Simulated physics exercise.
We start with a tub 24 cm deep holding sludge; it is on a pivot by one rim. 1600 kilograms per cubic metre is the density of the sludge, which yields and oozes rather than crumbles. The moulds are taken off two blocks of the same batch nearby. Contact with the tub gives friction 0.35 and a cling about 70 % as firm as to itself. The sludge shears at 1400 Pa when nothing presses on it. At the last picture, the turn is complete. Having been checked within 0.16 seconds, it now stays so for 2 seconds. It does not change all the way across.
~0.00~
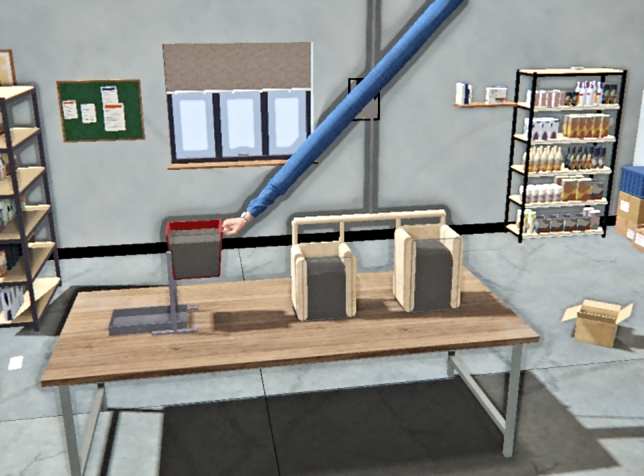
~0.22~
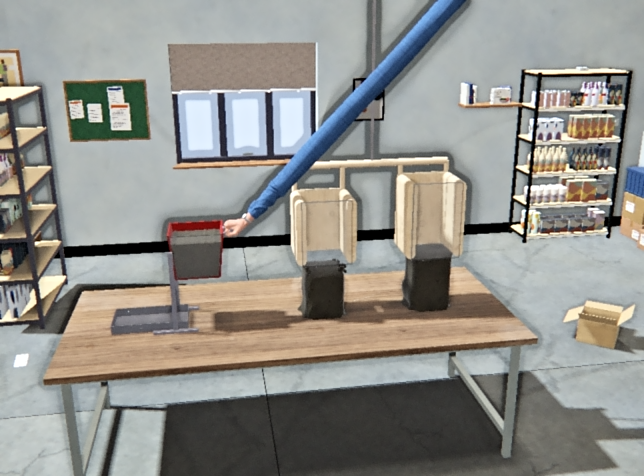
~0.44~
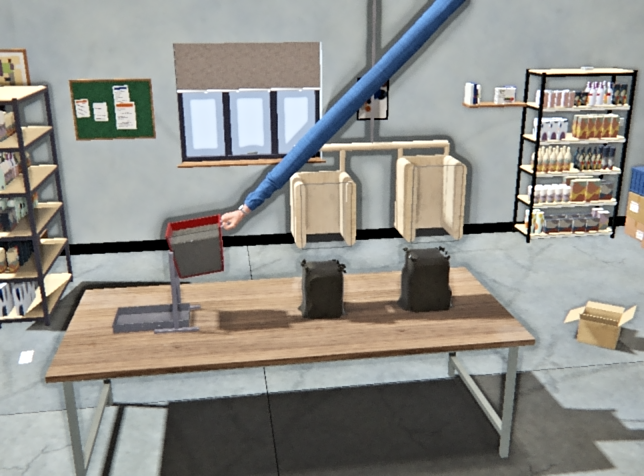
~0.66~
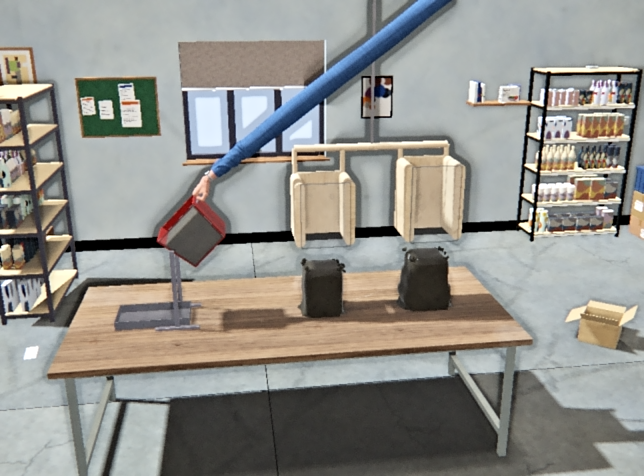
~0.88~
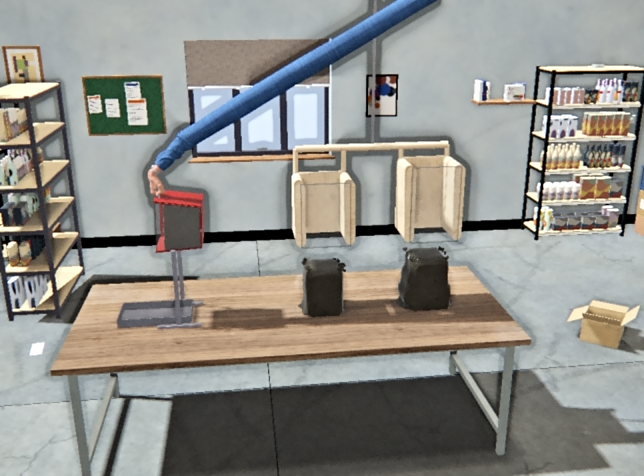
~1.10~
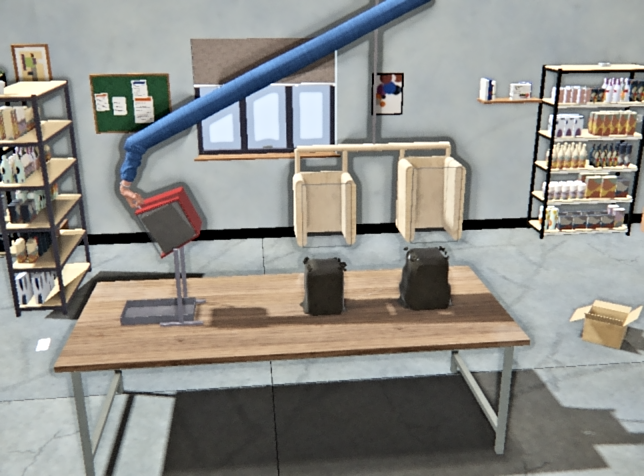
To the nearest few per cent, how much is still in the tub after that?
About 0 %.
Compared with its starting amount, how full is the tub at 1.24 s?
The tub holds around 75 % of the load then.
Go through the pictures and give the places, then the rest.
In the first frame, handle-side rim at (221, 232), tilt 0 degrees; top of the sludge at (208, 241); blocks stand 29 cm, 36 cm (left to right).
In the second frame, handle-side rim at (221, 234), tilt 0 degrees; top of the sludge at (209, 242); blocks stand 29 cm, 35 cm (left to right).
In the third frame, handle-side rim at (219, 228), tilt 8 degrees; top of the sludge at (216, 237); blocks stand 29 cm, 32 cm (left to right).
In the fourth frame, handle-side rim at (192, 205), tilt 45 degrees; top of the sludge at (197, 213); blocks stand 29 cm, 32 cm (left to right).
In the fifth frame, handle-side rim at (154, 203), tilt 87 degrees; top of the sludge at (167, 205); blocks stand 29 cm, 32 cm (left to right).
In the sixth frame, handle-side rim at (136, 215), tilt 114 degrees; top of the sludge at (171, 204); blocks stand 29 cm, 32 cm (left to right).
After 1.24 s, the tub is at 114 degrees and holds 73 %.
After 1.41 s, the tub is at 114 degrees and holds 5 %.
After 1.58 s, the tub is at 114 degrees and holds 0 %.
After 1.75 s, the tub is at 114 degrees and holds 0 %.
After 3.10 s, at the end, the tub is at 114 degrees and holds 0 %.
